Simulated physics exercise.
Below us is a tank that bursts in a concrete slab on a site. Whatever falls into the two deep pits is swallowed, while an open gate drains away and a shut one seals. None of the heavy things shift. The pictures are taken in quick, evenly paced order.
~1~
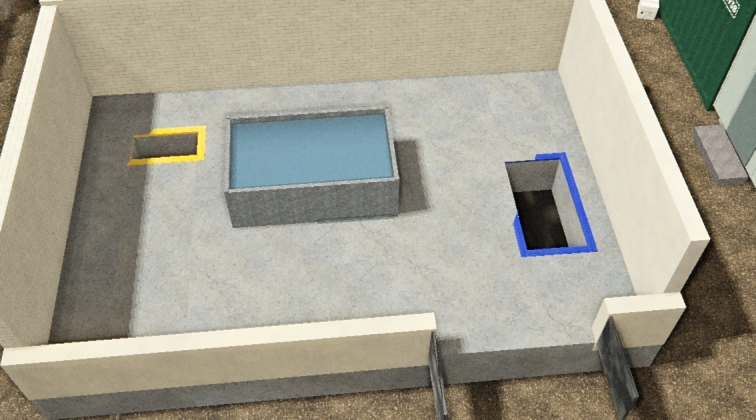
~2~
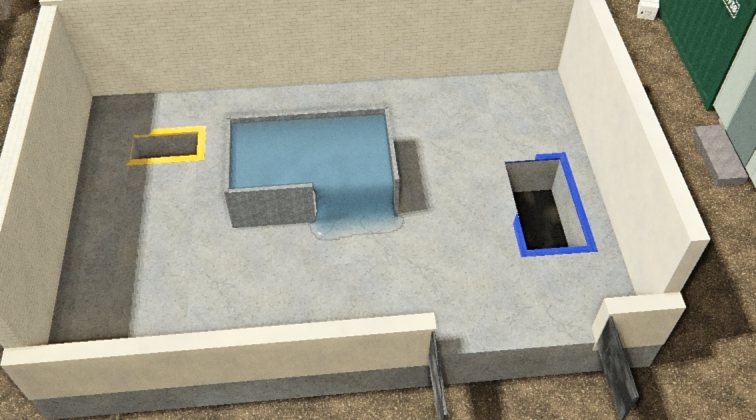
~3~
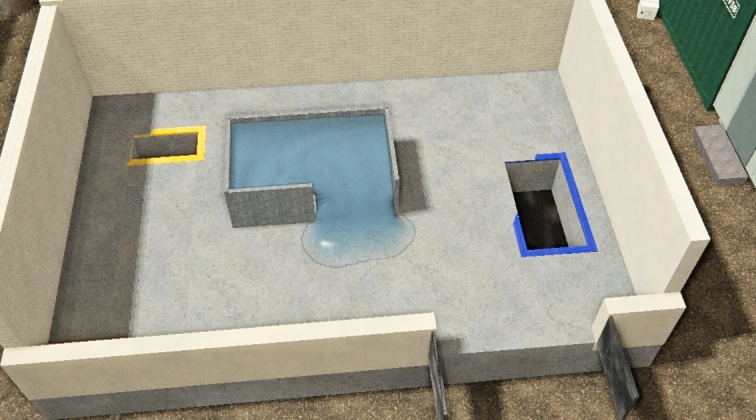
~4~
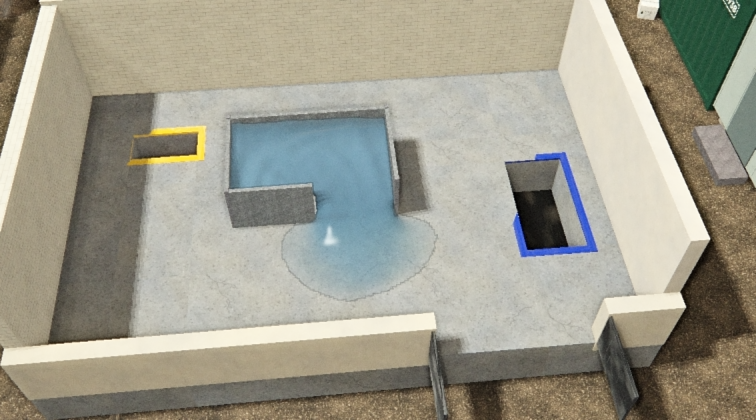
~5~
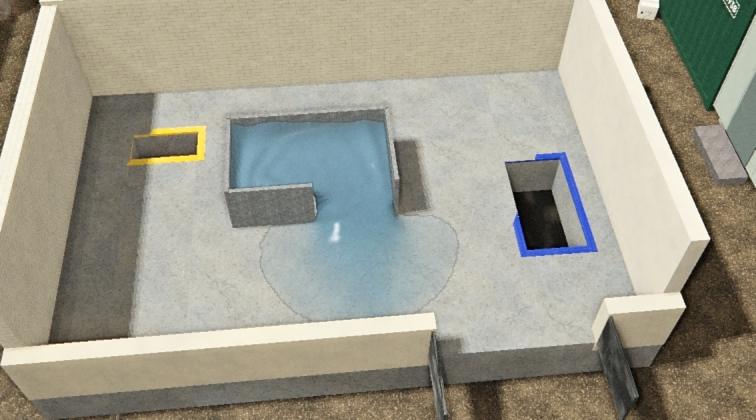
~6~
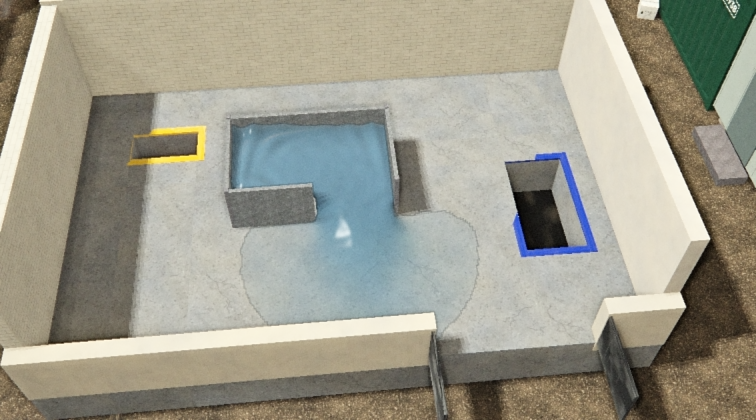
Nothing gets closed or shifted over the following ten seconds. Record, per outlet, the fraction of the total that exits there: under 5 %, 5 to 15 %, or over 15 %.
Log: Gate - over 15 %; blue pit - 5 to 15 %; yellow pit - 5 to 15 %.
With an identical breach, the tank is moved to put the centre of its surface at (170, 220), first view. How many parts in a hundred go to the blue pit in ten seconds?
Within ten seconds the blue pit takes 30 percent of the total.
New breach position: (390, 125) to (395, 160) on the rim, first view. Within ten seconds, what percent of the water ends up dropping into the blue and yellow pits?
In percent: Blue 50, yellow 0.
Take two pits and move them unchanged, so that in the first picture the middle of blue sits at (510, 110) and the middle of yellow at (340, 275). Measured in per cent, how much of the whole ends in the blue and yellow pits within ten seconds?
Percentages by pit: Blue at 0, yellow at 55.
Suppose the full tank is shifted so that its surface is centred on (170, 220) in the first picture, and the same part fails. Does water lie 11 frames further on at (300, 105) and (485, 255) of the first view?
Untouched, swamped.
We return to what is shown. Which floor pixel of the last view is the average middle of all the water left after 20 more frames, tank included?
It's close to (319, 256).
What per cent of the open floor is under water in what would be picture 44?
Near 65 in a hundred.
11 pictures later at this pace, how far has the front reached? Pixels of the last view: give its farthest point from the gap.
The front tops out at about (44, 371).
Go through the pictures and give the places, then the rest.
The water tank at (310, 151) is whole and still, in the first picture.
The front is at (397, 225), out from the gap at (354, 203), in the second picture.
The front is at (322, 259), out from the gap at (354, 206), in the third picture.
The front is at (341, 295), out from the gap at (354, 207), in the fourth picture.
The front is at a hidden place, out from the gap at (354, 207), in the fifth picture.
The front is at a hidden place, out from the gap at (354, 207), in the sixth picture.
A moment on, water covers 25 % of the floor; the gate 2 %, the blue pit 0 %, the yellow pit 0 %.
Next, water covers 35 % of the floor; the gate 10 %, the blue pit 0 %, the yellow pit 0 %.
Then, water covers 45 % of the floor; the gate 20 %, the blue pit 1 %, the yellow pit 0 %.
Later, water covers 65 % of the floor; the gate 28 %, the blue pit 5 %, the yellow pit 2 %.
In the end, water covers 80 % of the floor; the gate 35 %, the blue pit 10 %, the yellow pit 8 %.
